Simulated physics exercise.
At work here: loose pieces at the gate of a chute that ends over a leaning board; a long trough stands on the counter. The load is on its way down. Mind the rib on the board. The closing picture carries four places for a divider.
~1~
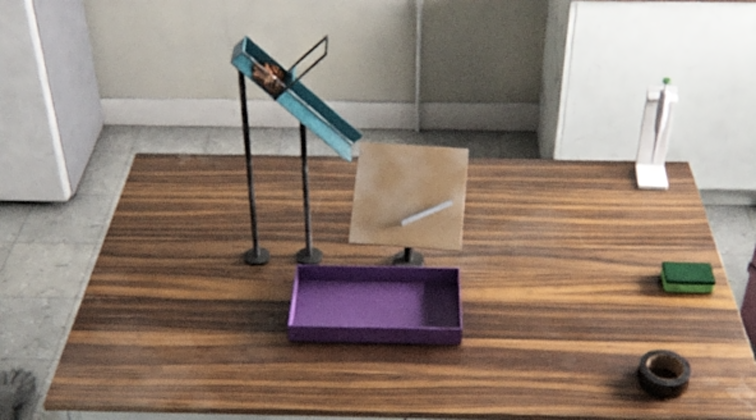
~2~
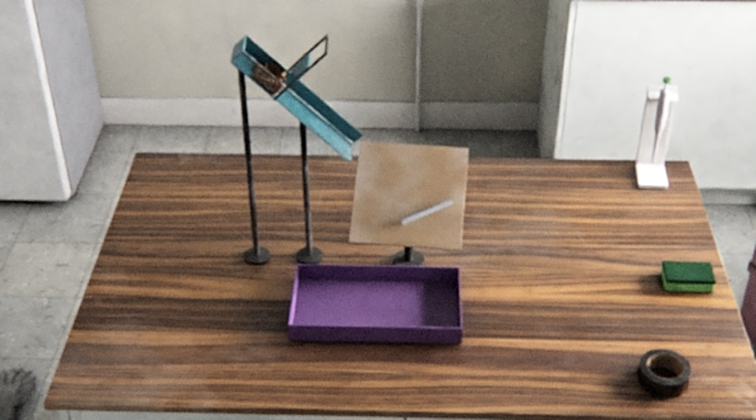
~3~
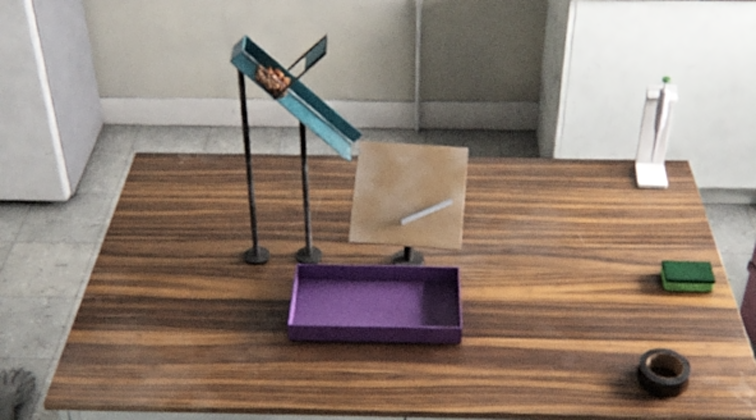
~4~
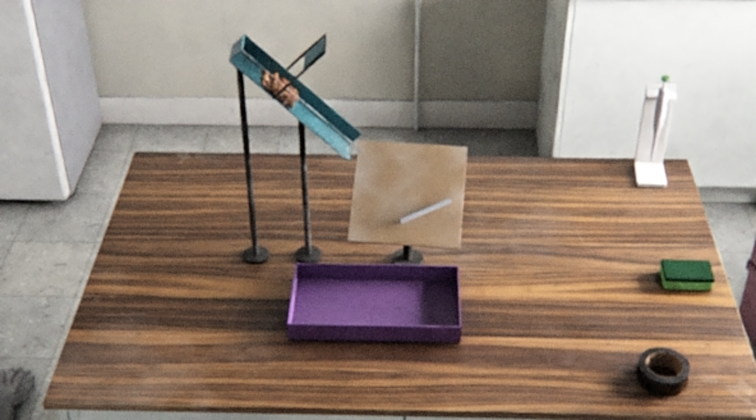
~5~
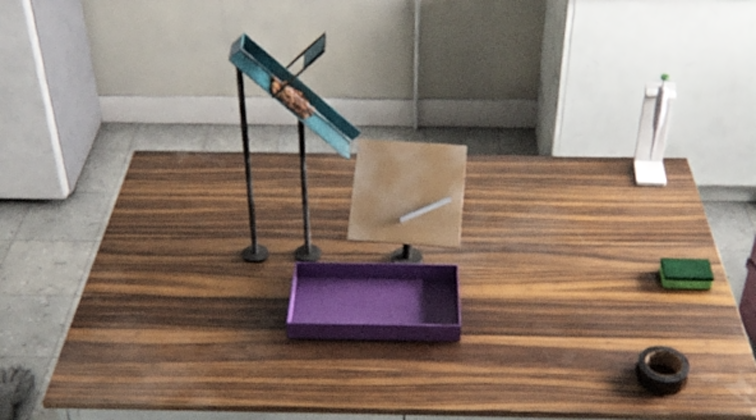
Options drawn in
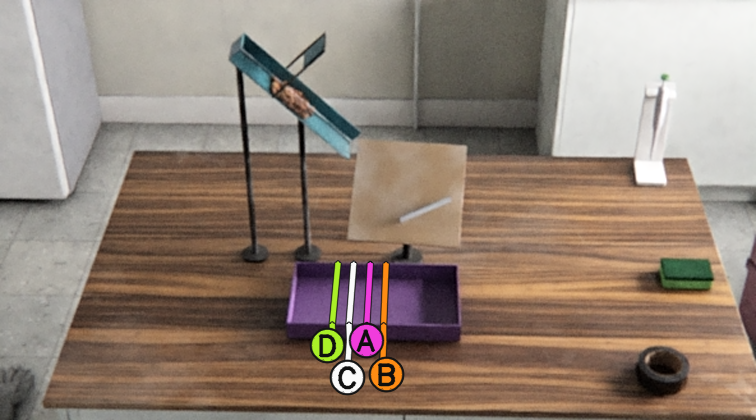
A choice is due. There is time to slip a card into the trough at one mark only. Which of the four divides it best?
B is best.
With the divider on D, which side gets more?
More lands on the right.
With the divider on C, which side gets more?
Right.
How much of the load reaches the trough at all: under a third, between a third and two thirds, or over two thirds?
Between a third and two thirds.
On the marked copy, line A crosses the front rim at (366, 324); line B crosses the front rim at (383, 324); line C crosses the front rim at (349, 324); line D crosses the front rim at (332, 323).
With A, of what is caught, a small part on the left of the divider, nearly all on the right.
With B, of what is caught, about a third on the left of the divider, about two thirds on the right.
With C, of what is caught, none on the left of the divider, all on the right.
With D, of what is caught, none on the left of the divider, all on the right.
